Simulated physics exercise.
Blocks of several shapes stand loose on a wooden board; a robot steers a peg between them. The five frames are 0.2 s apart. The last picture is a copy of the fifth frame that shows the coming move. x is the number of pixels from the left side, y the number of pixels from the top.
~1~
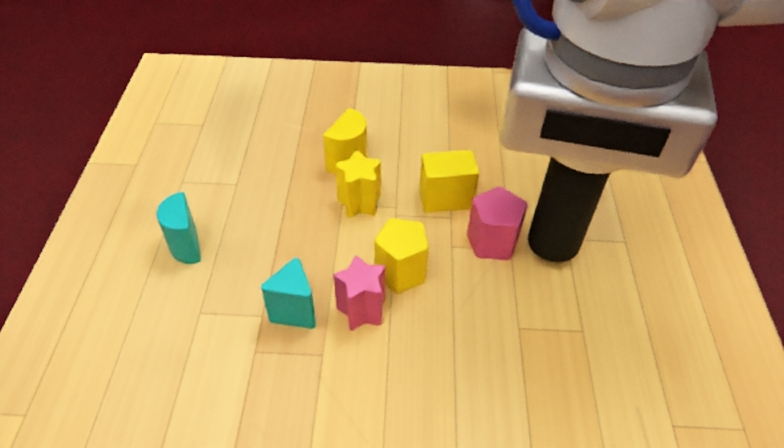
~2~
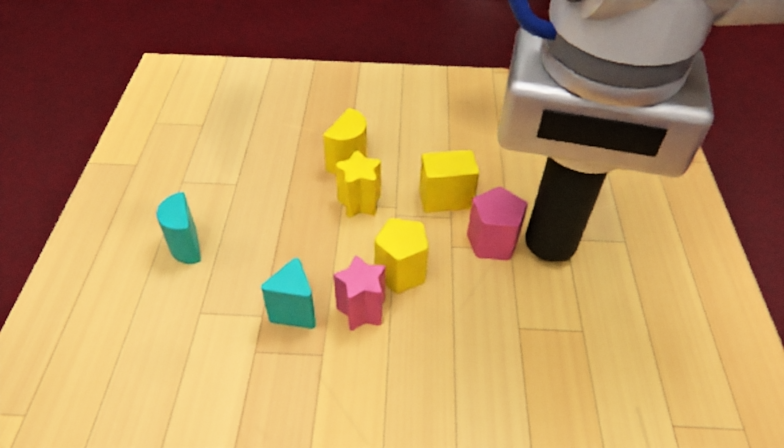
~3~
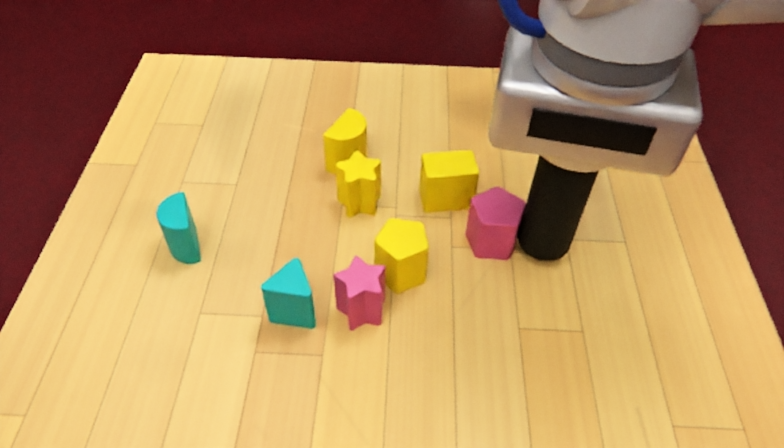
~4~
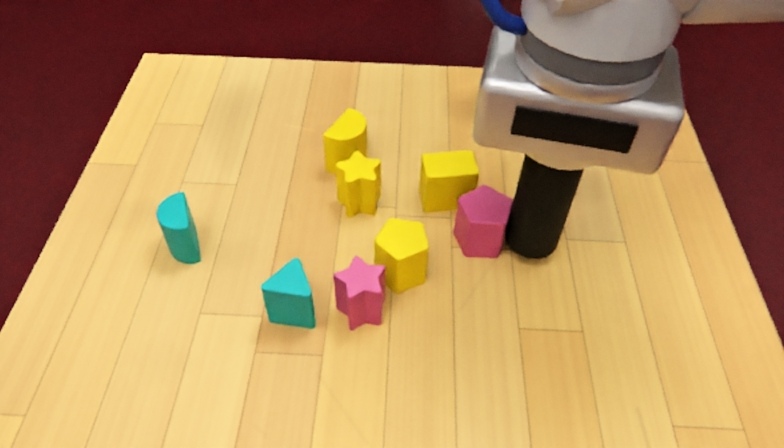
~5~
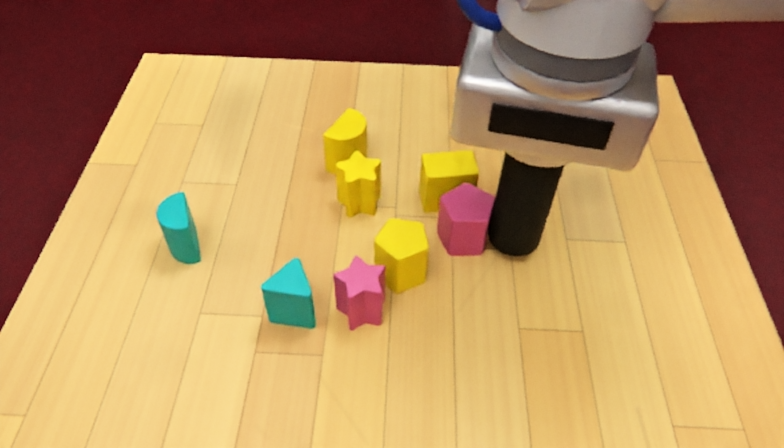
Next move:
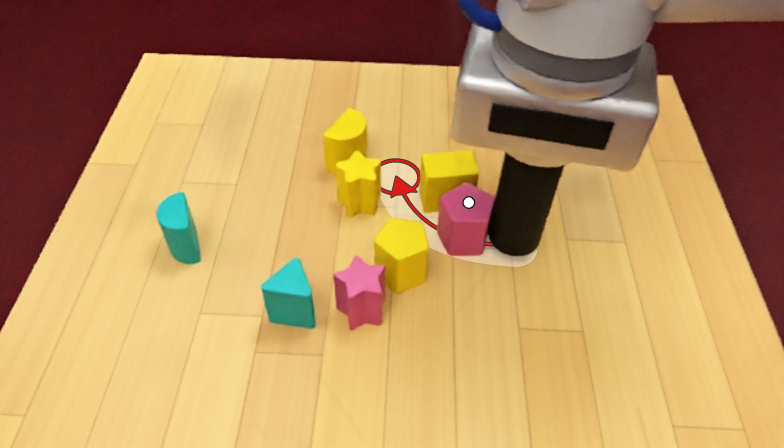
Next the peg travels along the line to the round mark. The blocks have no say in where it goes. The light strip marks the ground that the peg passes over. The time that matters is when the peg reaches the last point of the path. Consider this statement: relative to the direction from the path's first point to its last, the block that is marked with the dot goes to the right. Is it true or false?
That claim is false.
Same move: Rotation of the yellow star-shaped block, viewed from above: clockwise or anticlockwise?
Looking from above, the answer is clockwise.
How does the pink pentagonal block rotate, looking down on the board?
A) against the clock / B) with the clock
A: Against the clock.
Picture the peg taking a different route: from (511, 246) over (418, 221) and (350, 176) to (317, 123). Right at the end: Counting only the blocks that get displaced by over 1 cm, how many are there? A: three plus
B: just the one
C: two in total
The answer is A.
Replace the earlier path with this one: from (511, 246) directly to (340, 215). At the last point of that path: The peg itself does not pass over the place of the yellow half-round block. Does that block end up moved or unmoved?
The result: It stays put.
Drawn move, from (511, 246) through (457, 237) and (416, 211) to (396, 177); the dot is on the pink pentagonal block.
On the path given first. One third of the way, peg (458, 227); pink pentagonal block (411, 195).
Two thirds of the way, peg (416, 201); yellow star-shaped block (346, 163), turned 40° clockwise; yellow rectangle (446, 153), turned 40° clockwise; pink pentagonal block (372, 188), turned 35° anticlockwise.
At the end, peg (396, 167); yellow half-round block still; yellow star-shaped block (344, 164), turned 45° clockwise; yellow rectangle (449, 147), turned 70° clockwise; pink pentagonal block (370, 188), turned 40° anticlockwise.
